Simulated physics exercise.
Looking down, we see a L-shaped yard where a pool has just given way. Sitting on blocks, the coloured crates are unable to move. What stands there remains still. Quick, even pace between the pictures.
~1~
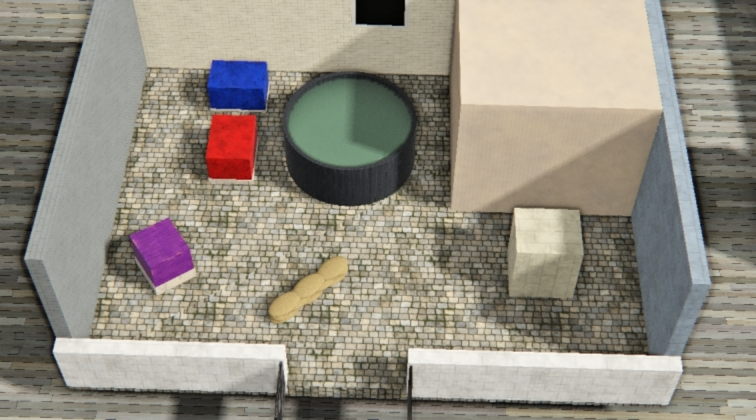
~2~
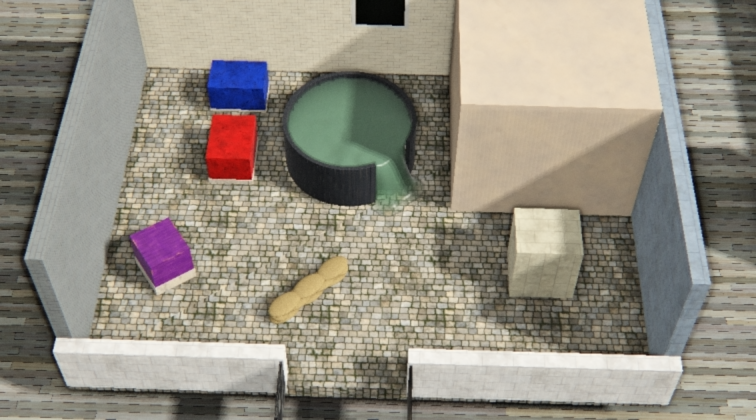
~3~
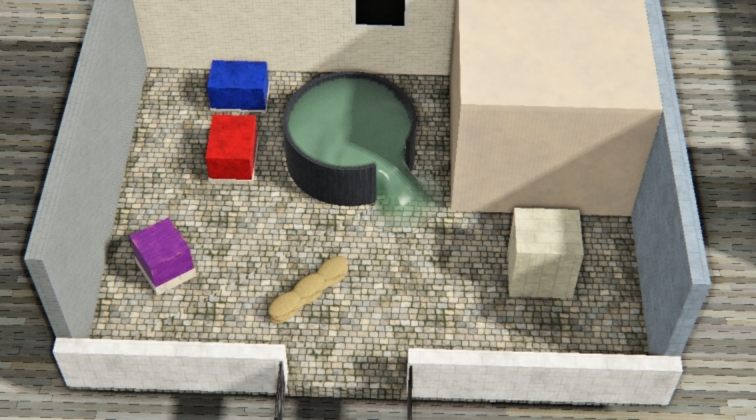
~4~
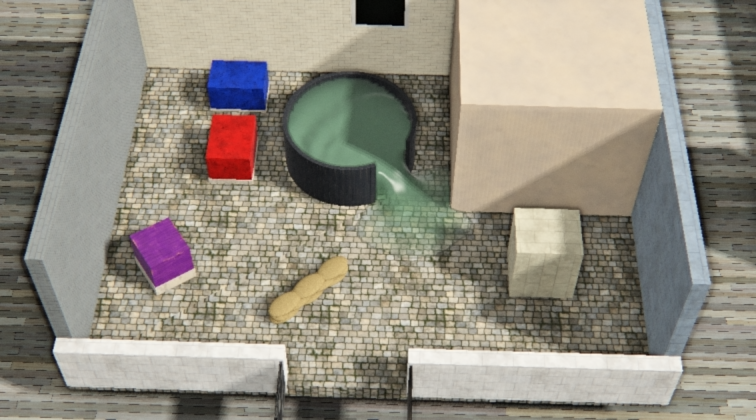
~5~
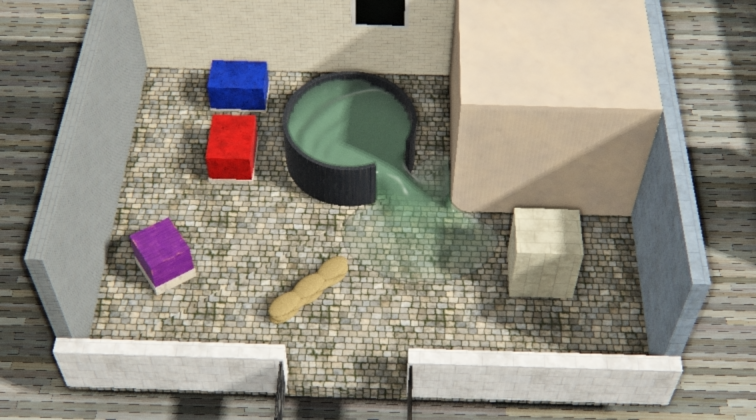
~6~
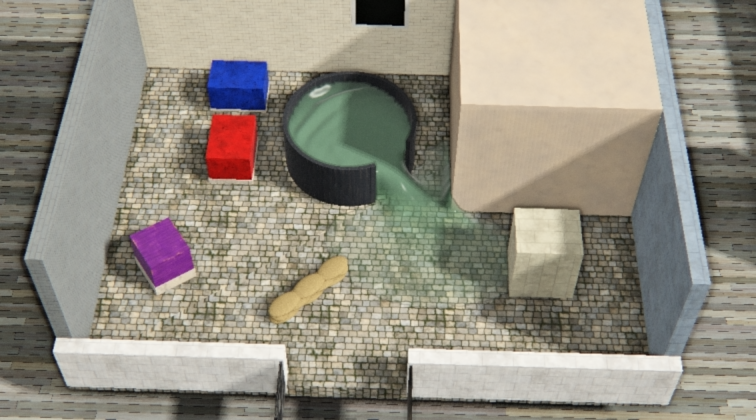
A round dark-walled pool giving way at its lower right side, green water pouring out and spreading across a cobbled yard.
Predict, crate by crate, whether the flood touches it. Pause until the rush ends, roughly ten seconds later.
Result: The red crate is going to stay clear of the water; the blue crate is going to be reached by the water; the purple crate is going to stay clear of the water.
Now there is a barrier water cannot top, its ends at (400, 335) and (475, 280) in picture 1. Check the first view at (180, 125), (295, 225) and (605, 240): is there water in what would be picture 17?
As listed: Not flooded, not flooded, flooded.
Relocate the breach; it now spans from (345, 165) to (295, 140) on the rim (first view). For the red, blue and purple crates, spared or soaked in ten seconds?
Note: Red gets flooded; blue gets flooded; purple gets flooded.
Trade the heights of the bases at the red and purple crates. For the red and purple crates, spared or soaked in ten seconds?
Red: Untouched, purple: Untouched.
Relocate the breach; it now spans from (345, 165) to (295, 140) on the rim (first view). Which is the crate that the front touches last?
Last comes the blue crate.
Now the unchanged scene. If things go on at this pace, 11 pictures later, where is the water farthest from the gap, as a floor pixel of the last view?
Approximate pixel: (645, 382).
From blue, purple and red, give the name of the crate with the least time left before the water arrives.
The one in blue.
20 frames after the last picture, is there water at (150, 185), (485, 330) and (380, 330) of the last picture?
First spot clear, second spot swamped, third spot swamped.
A moment on, water covers 30 % of the floor; the red crate not reached, the blue crate not reached, the purple crate not reached.
Next, water covers 40 % of the floor; the red crate not reached, the blue crate not reached, the purple crate not reached.
Then, water covers 50 % of the floor; the red crate not reached, the blue crate water round its plinth, the purple crate not reached.
Later, water covers 65 % of the floor; the red crate water round its plinth, the blue crate water round its plinth, the purple crate water round its plinth.
In the end, water covers 85 % of the floor; the red crate stayed above the water, the blue crate was topped, the purple crate stayed above the water.
